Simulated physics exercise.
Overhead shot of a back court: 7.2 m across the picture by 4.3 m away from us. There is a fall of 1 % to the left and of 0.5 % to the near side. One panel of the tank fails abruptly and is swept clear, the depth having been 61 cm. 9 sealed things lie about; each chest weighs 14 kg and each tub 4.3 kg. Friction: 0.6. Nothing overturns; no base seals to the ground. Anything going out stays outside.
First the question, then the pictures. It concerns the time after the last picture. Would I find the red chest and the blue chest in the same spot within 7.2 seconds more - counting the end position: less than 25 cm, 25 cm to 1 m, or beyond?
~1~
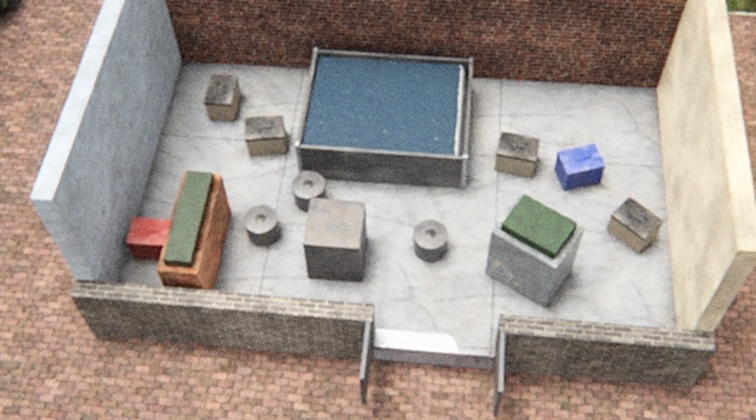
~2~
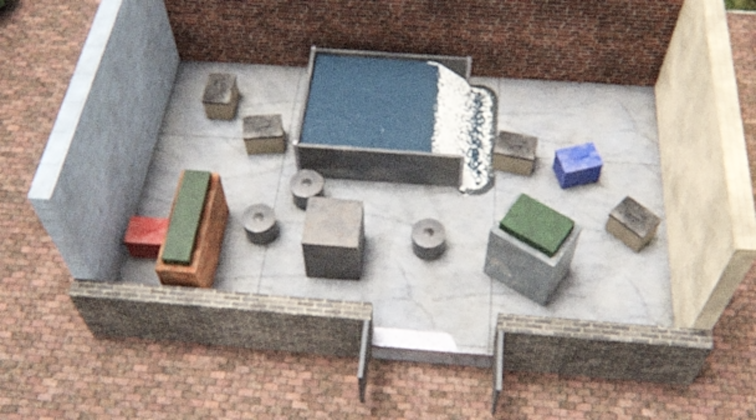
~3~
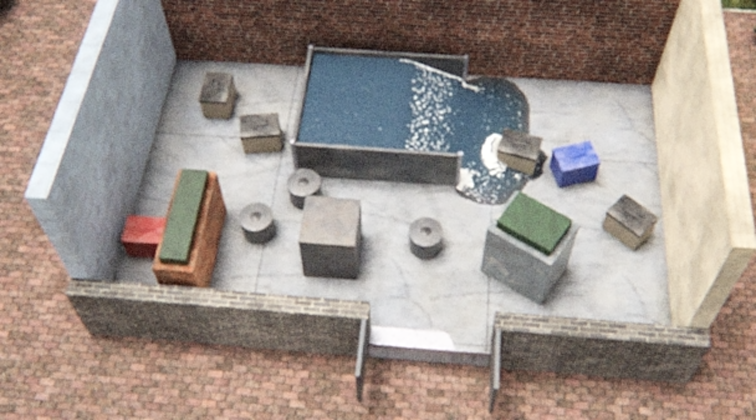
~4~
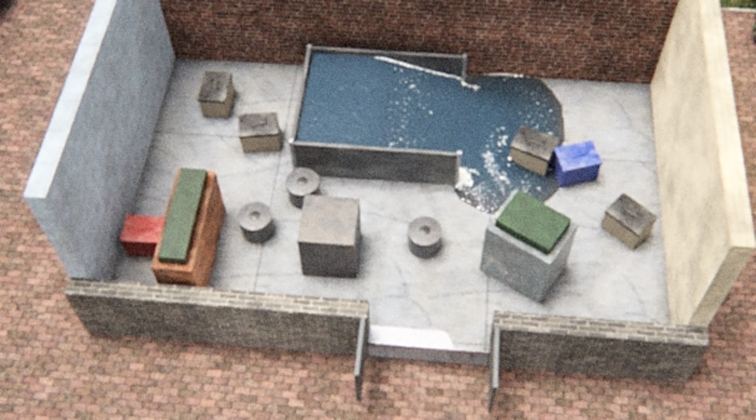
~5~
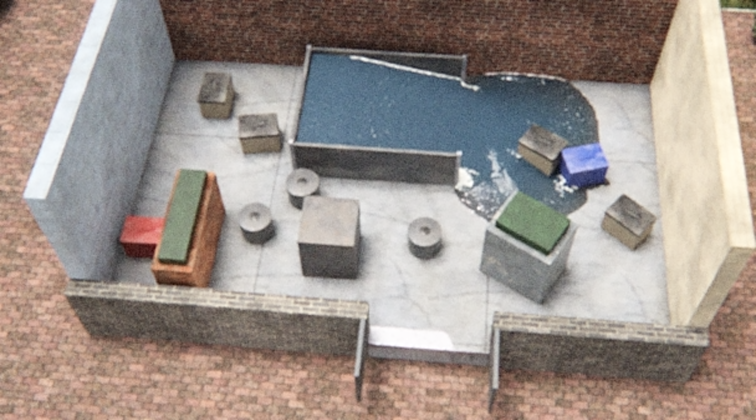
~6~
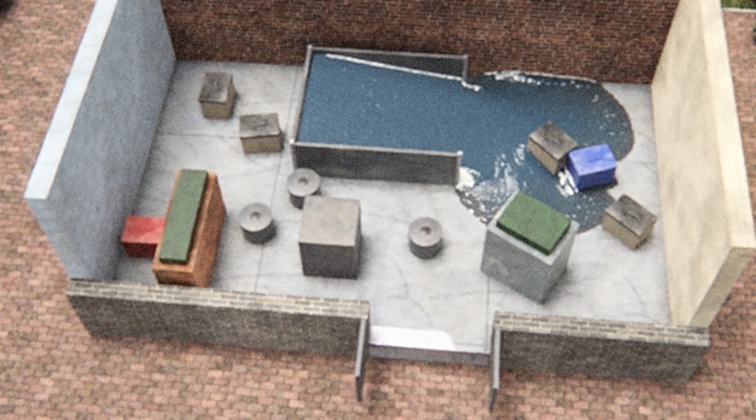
Result: My guess is the red chest remains near its start. My guess is the blue chest gets washed a long way.
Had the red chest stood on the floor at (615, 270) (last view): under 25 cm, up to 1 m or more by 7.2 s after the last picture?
As it turns out, it is swept away.
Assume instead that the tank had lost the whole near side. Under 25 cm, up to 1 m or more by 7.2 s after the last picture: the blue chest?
I'd say the blue chest scarcely moves.
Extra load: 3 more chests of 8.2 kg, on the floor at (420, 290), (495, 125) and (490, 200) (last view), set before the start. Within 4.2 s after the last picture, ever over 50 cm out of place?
First beyond, then beyond, then beyond.
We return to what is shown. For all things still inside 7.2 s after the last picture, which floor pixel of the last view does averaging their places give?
I'd say about (310, 227) in the last view.
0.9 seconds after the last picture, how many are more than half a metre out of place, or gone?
Answer: 2.
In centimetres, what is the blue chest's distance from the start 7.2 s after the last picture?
Roughly 200 centimetres.
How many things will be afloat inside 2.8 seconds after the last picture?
That would be 3 of them.
Then, 0.9 s after the last picture the red chest is near (145, 229), 0.0 m from its start, aground; the blue chest is near (648, 175), 1.0 m from its start, afloat; 0 of 9 are out; 2 afloat.
Then, 2.8 s after the last picture the red chest is near (145, 229), 0.0 m from its start, aground; the blue chest is near (643, 298), 2.4 m from its start, afloat; 0 of 9 are out; 3 afloat.
Then, 4.8 s after the last picture the red chest is near (145, 229), 0.0 m from its start, aground; the blue chest is near (625, 295), 2.3 m from its start, afloat; 0 of 9 are out; 3 afloat.
Then, 7.2 s after the last picture the red chest is near (145, 229), 0.0 m from its start, aground; the blue chest is near (606, 273), 1.9 m from its start, afloat; 0 of 9 are out; 5 afloat.
